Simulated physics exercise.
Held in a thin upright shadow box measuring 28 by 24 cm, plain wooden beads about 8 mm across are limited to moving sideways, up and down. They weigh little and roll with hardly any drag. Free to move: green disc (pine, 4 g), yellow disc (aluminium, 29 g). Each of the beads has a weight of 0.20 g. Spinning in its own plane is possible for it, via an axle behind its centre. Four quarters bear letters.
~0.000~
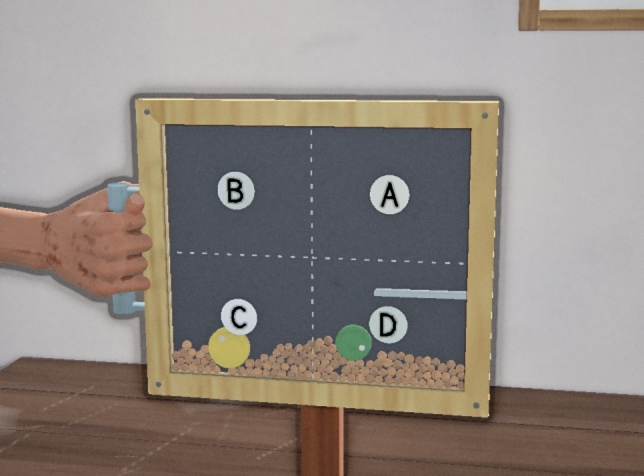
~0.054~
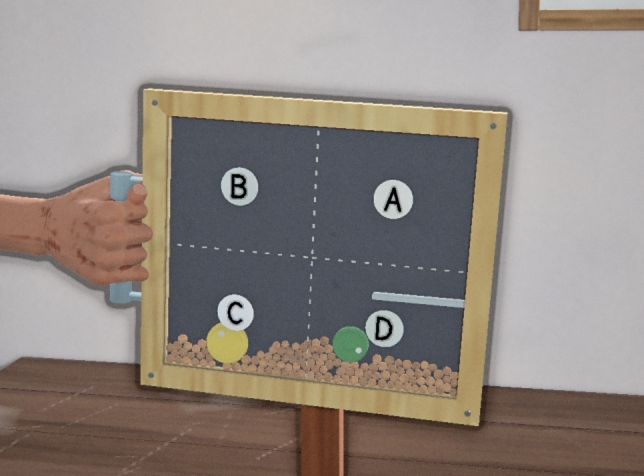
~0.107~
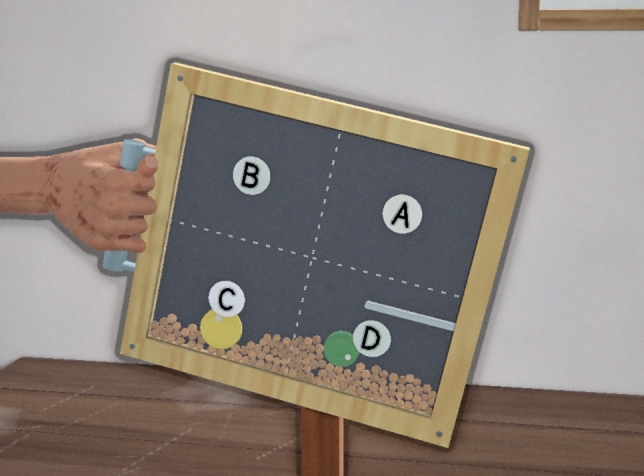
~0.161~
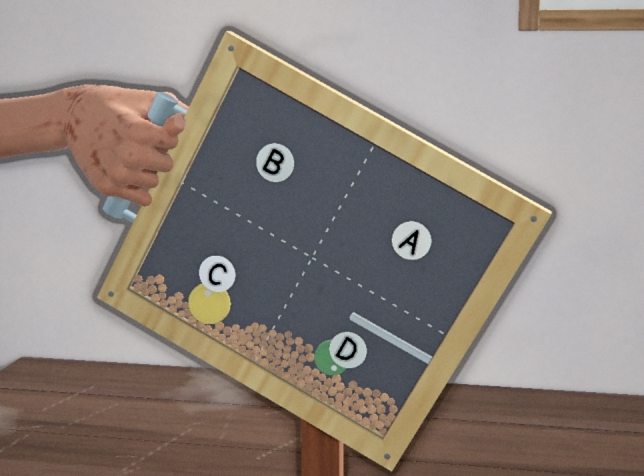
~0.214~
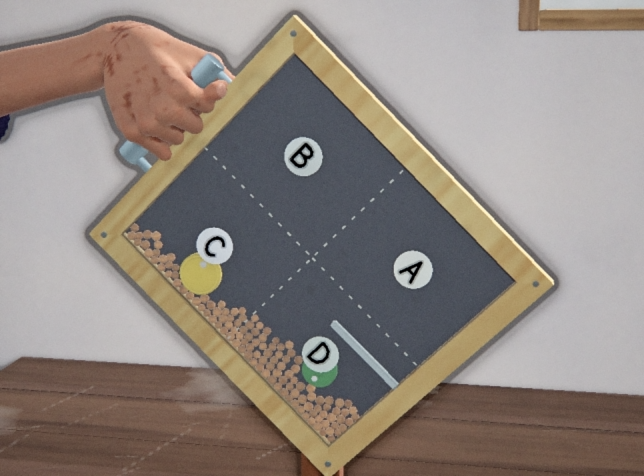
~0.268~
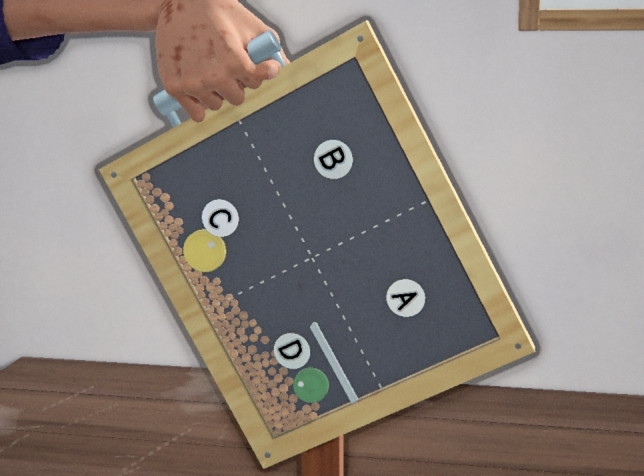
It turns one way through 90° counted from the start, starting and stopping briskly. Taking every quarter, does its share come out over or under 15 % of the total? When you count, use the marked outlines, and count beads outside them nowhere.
Quarter A: Under; quarter B: Under; quarter C: Under; quarter D: Over.
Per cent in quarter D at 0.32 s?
I'd put it near 75 in a hundred.
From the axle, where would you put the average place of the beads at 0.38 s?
The middle sits around 9 cm left of it and 6 cm below it.
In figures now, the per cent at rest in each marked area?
Quarter A: 10; quarter B: 0; quarter C: 0; quarter D: 90.
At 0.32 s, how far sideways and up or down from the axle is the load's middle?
Position estimate: Left 9 cm, below 6 cm.
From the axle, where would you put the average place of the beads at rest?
The middle sits around 7 cm left of it and 9 cm below it.
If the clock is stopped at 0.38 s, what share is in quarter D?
80 %.
After 0.32 s, it stands 77° clockwise; the beads' middle is 9 cm left of and 6 cm below the centre; C 25 %, D 75 %.
After 0.38 s, it stands 87° clockwise; the beads' middle is 9 cm left of and 6 cm below the centre; C 20 %, D 80 %.
After 0.43 s, it stands 90° clockwise; the beads' middle is 9 cm left of and 7 cm below the centre; C 15 %, D 85 %.
At rest by 1.5 s, it stands 90° clockwise; A 10 %, B 0 %, C 0 %, D 90 %.
